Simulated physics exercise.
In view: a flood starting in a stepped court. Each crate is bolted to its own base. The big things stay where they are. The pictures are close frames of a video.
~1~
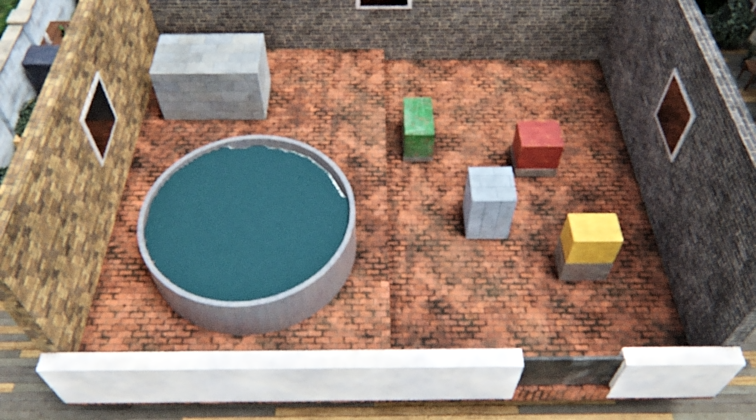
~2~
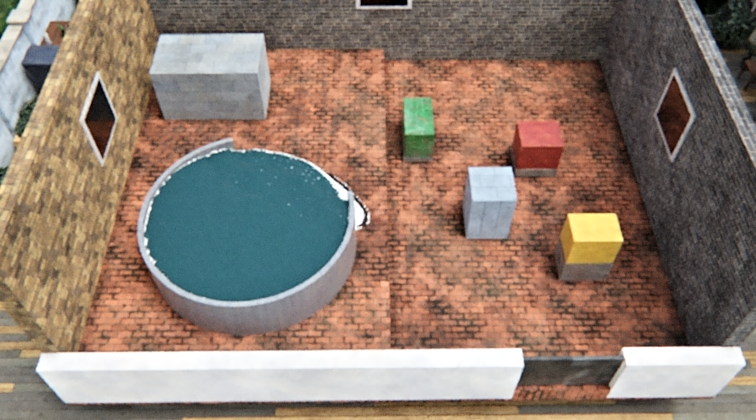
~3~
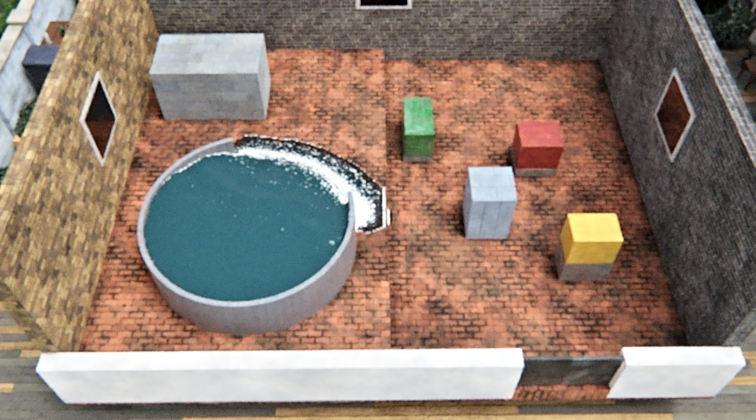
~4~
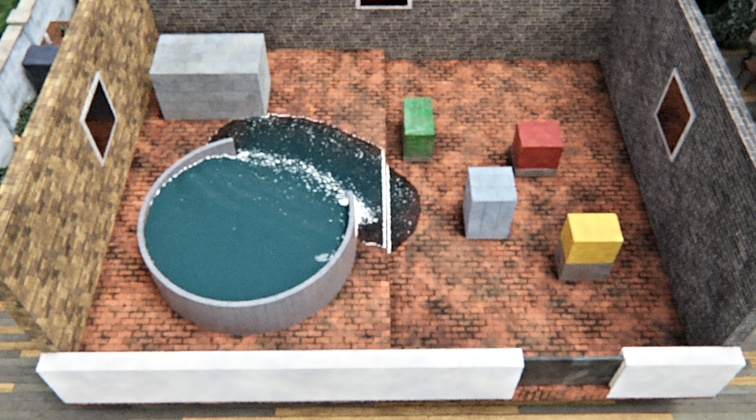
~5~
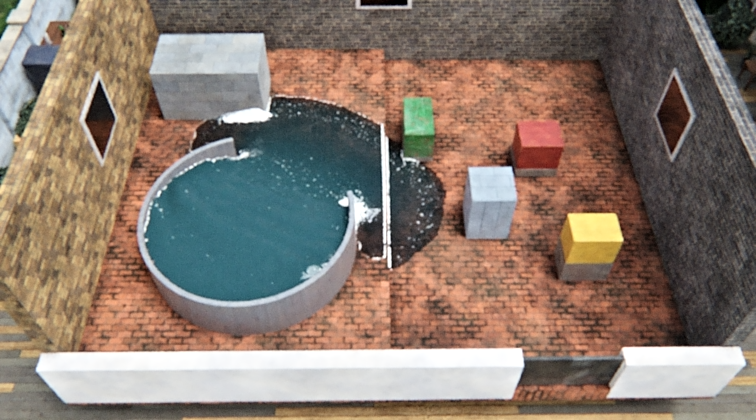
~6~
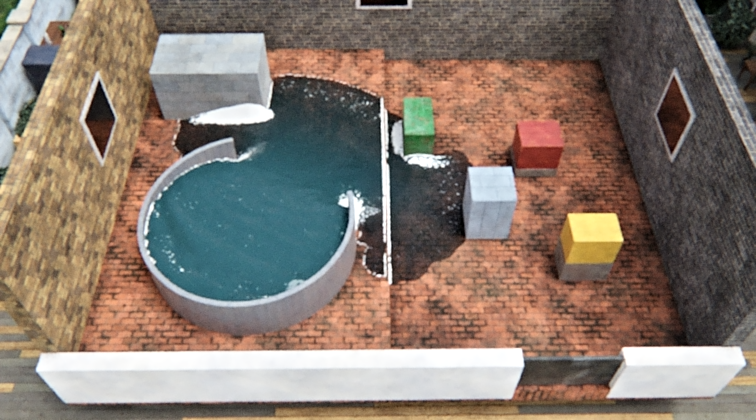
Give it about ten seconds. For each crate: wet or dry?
One by one: The green crate gets wet; the red crate gets wet; the yellow crate stays dry.
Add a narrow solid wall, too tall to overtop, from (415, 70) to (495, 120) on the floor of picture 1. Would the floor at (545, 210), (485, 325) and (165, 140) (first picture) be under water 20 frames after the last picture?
In that order: Awash, dry, covered.
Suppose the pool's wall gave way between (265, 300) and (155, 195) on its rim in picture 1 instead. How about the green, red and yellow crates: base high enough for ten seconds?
My reading: The green one takes water, the red one stays dry, the yellow one stays dry.
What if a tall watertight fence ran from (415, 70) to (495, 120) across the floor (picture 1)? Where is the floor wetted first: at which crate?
First comes the green crate.
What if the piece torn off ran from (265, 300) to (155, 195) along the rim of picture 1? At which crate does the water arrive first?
It is the crate marked yellow.
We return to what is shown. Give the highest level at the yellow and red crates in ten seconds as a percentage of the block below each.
About 70 and 160 per cent.
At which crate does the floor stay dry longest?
That is the one in yellow.
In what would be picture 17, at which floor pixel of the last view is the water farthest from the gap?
I would point to (604, 93).
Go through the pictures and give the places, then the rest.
In the first picture, still water in the round pool at (248, 216).
In the second picture, the front is at a hidden place, out from the gap on the round pool's far side.
In the third picture, water pours out on the round pool's far side and has run to (385, 219).
In the fourth picture, water pours out on the round pool's far side and has run to (225, 130).
In the fifth picture, the front is at (210, 120), out from the gap on the round pool's far side.
In the sixth picture, the front is at a hidden place, out from the gap on the round pool's far side.
A moment on, water covers 35 % of the floor; the green crate water round its plinth, the red crate water round its plinth, the yellow crate not reached.
Next, water covers 55 % of the floor; the green crate water round its plinth, the red crate water round its plinth, the yellow crate water round its plinth.
Then, water covers 65 % of the floor; the green crate water round its plinth, the red crate water round its plinth, the yellow crate water round its plinth.
Later, water covers 90 % of the floor; the green crate water round its plinth, the red crate water round its plinth, the yellow crate water round its plinth.
In the end, water covers 100 % of the floor; the green crate was topped, the red crate was topped, the yellow crate stayed above the water.
